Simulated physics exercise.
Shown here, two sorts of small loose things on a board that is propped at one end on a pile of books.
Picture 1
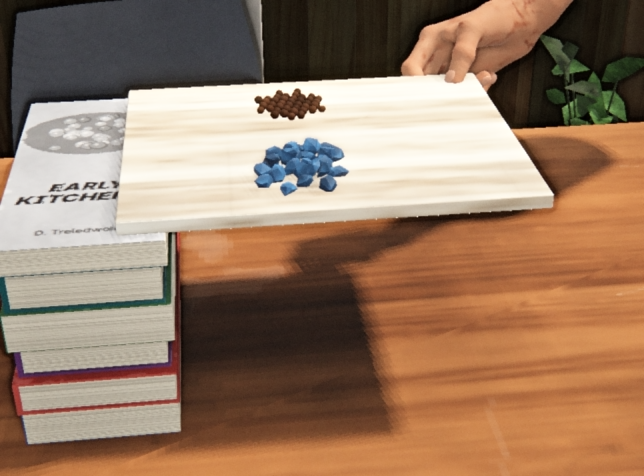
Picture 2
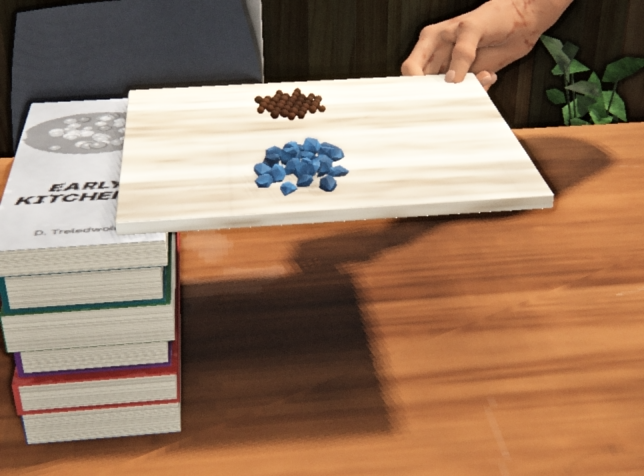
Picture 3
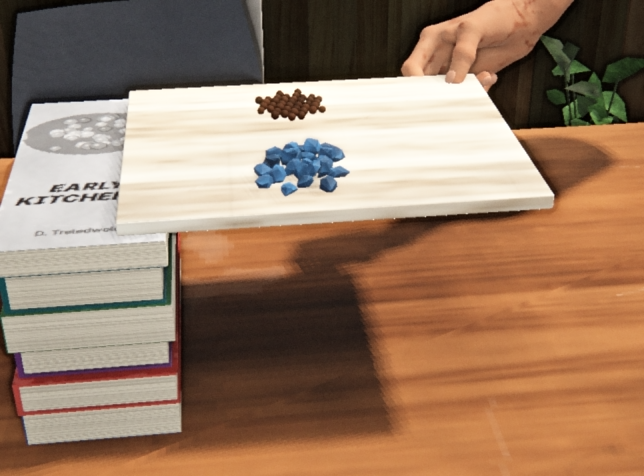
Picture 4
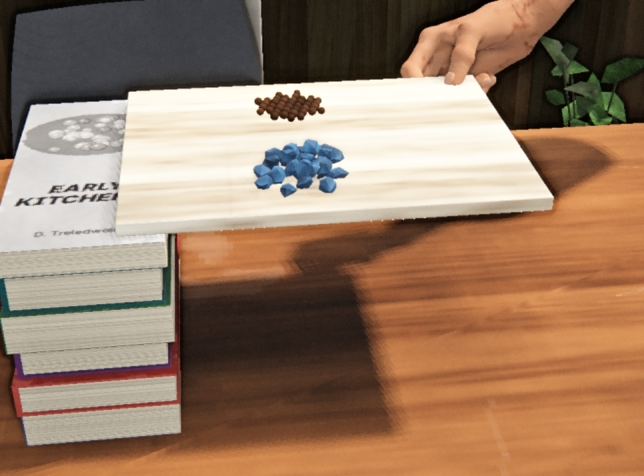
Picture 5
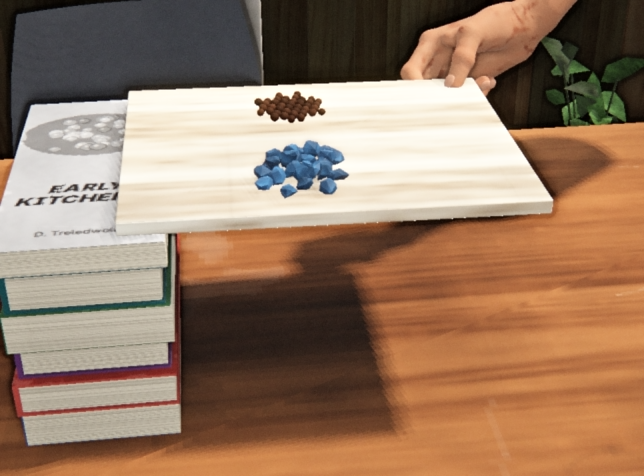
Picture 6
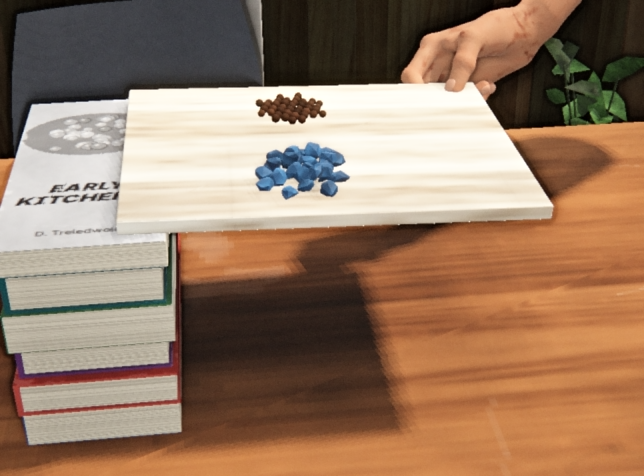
A hand held up the right end of a pale board, its other end on a stack of books, and lowered it very slightly, while the blue stones and small brown berries on it stayed put.
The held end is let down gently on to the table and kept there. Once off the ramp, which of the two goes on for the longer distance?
The far one.
Then, 0.83 s on from there, board sloping at 21°; front handful the whole lot still on the board; back handful all but a few still on the board.
Then, 1.56 s on from there, board sloping at 37°; front handful mostly at the foot of the board; back handful mostly up to a board's length out.
Then, 2.19 s on from there, board resting at 38°; front handful mostly at the foot of the board; back handful mostly up to a board's length out, only a few gone off the table.
In the end, board resting at 38°; front handful mostly at the foot of the board; back handful mostly up to a board's length out, only a few gone off the table; the back handful has gone farther.
